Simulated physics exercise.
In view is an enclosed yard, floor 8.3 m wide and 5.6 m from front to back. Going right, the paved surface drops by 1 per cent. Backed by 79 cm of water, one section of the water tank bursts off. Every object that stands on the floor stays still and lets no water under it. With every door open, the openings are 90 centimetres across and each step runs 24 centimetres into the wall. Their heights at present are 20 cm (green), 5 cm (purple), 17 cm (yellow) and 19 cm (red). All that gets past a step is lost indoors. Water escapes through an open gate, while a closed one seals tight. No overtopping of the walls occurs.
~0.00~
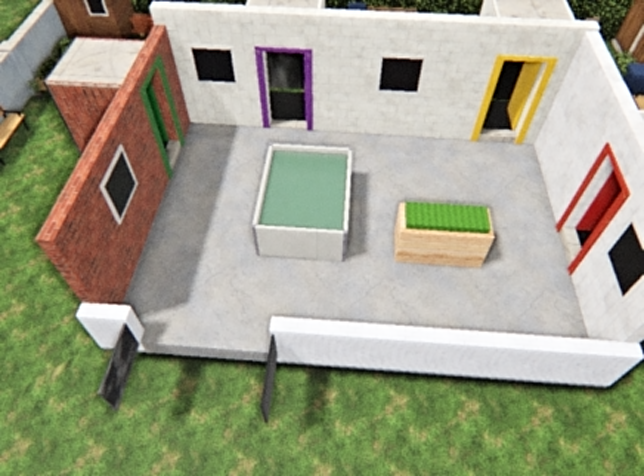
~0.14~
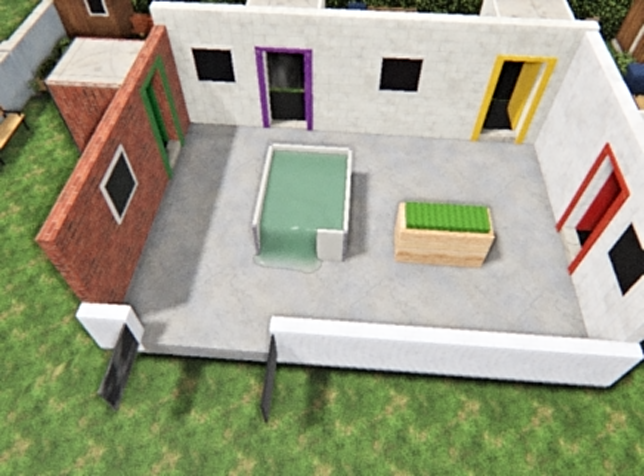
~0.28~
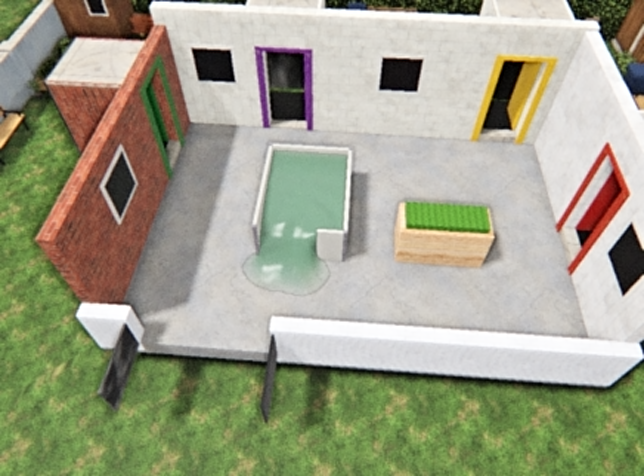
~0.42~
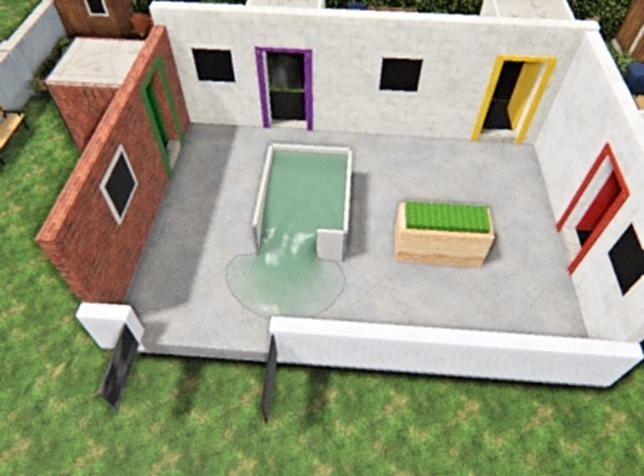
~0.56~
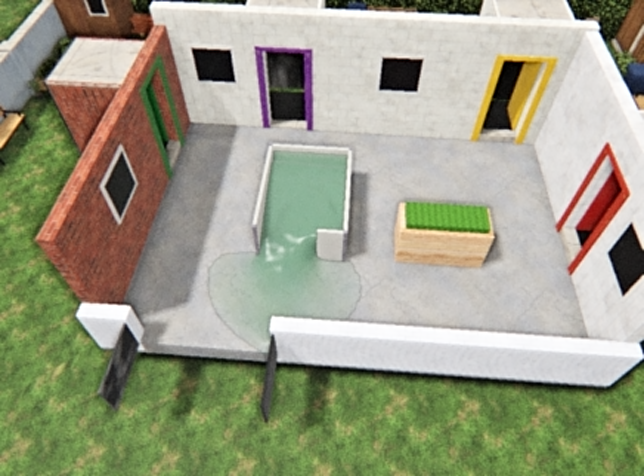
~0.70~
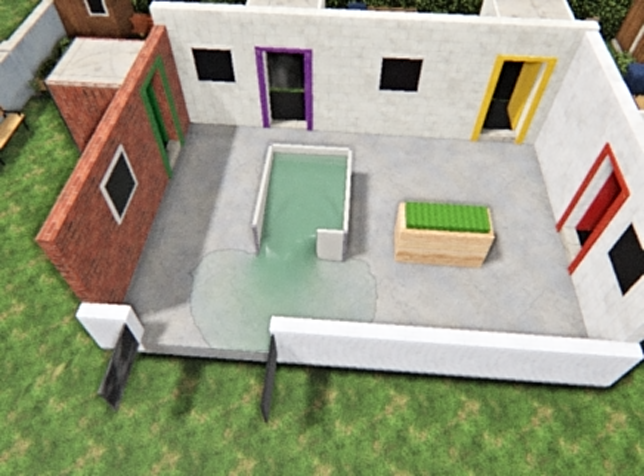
Water pours through a gap in the white tank's front and spreads across the paved yard.
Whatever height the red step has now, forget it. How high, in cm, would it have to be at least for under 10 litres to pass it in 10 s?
At least about 7.5 cm.
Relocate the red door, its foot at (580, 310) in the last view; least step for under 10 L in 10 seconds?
Roughly 13.0 cm, give or take.
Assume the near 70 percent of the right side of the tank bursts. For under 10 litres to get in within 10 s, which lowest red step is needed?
In that case you'd want it roughly 18 cm high.
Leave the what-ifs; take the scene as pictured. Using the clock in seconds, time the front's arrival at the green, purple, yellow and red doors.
Arrival: Green not within the 10 s, purple not within the 10 s, yellow 5.5 s, red 3.4 s.
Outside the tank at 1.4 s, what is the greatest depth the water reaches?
Max depth: Near 40 cm.
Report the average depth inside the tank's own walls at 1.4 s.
Roughly 48 cm on average.
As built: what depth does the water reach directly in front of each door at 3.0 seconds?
Lab note, cm: Green 0; purple 0; yellow 0; red 0.
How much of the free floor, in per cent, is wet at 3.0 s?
Near 35 per cent of the open floor.
After 1.4 s water covers 15 % of the floor, deepest (40 cm) near (289, 341); it has not reached the red door.
After 3.0 s water covers 35 % of the floor, deepest (23 cm) near (289, 341); it has not reached the red door.
After 10.0 s water covers 60 % of the floor, deepest (8 cm) near (538, 160); 5 cm at the red door, 0 litres in over its 19 cm step.
At the red door as built, the water arrived by 3.4 s and peaked near 13 cm at 3.8 s.
Run again over the same 10 s with other heights there, 15 litres in over 6.5 cm, 4 litres over 9 cm. The limit of 10 litres is kept from about 7.5 cm up.
